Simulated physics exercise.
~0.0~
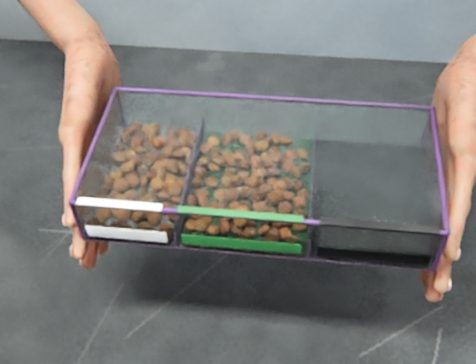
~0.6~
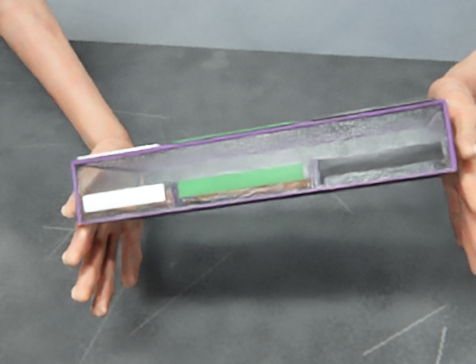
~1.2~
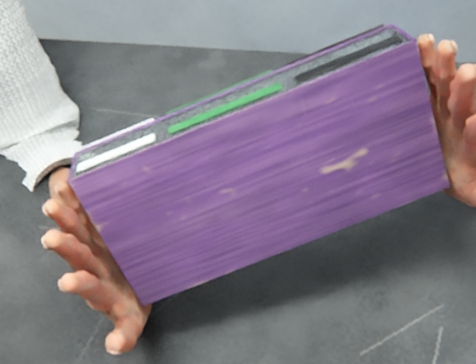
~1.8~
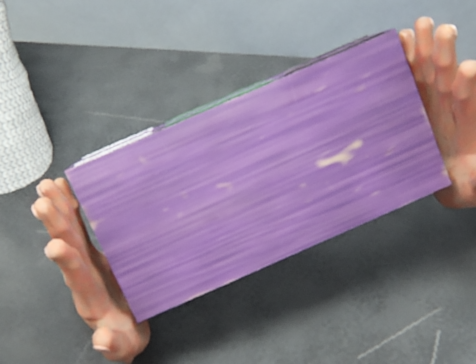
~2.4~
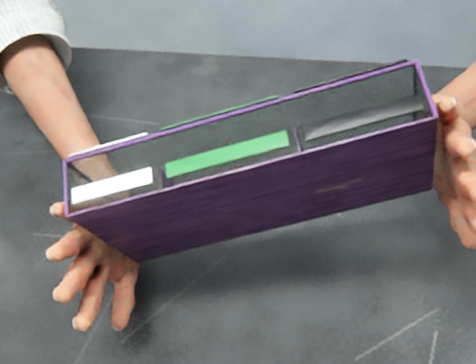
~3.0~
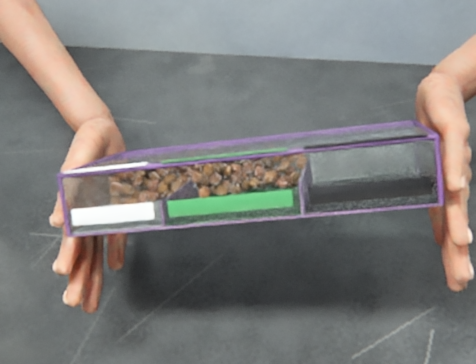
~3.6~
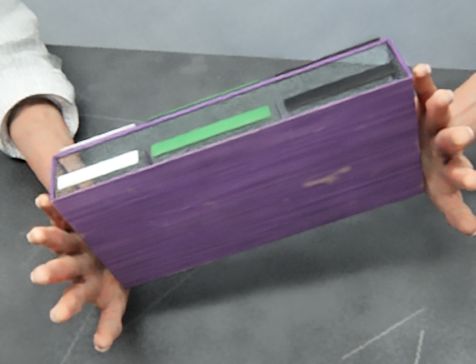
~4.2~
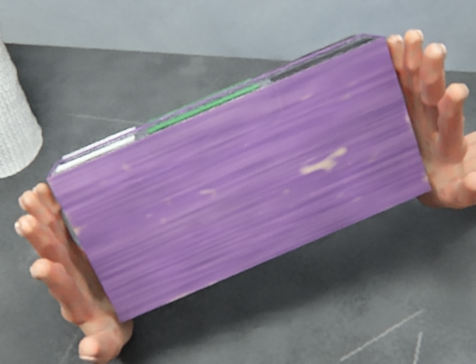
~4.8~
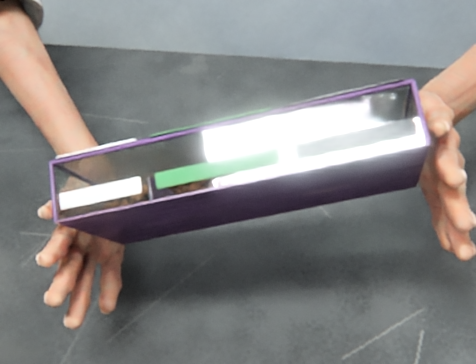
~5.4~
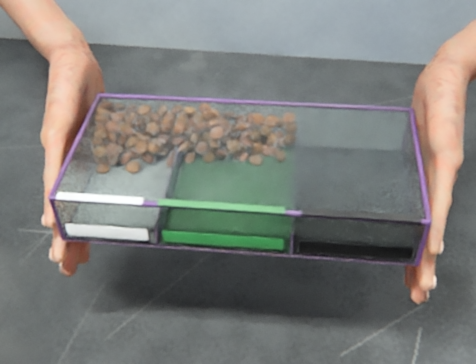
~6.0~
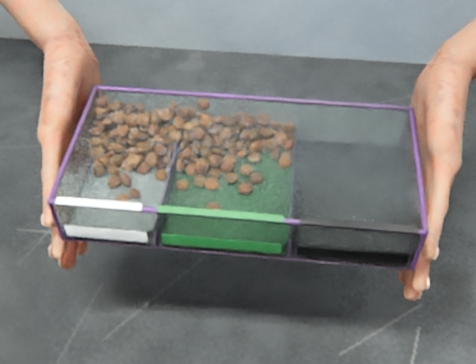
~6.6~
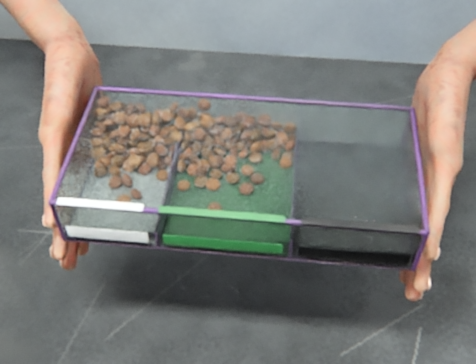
A clear-lidded box with purple edges, held at both ends by two hands above a dark grey tabletop, is seen from the front and slightly above. Brown kibble lies in the left section, marked white, and the middle one, marked green, while the right section, marked black, is empty. The hands tip the box steeply until its purple underside faces the viewer, then turn it partway back, showing kibble behind the front. They tip it over again, then bring it level, glare flashing across the lid. Finally it is held still, kibble spread over the white and green sections, the black one empty.
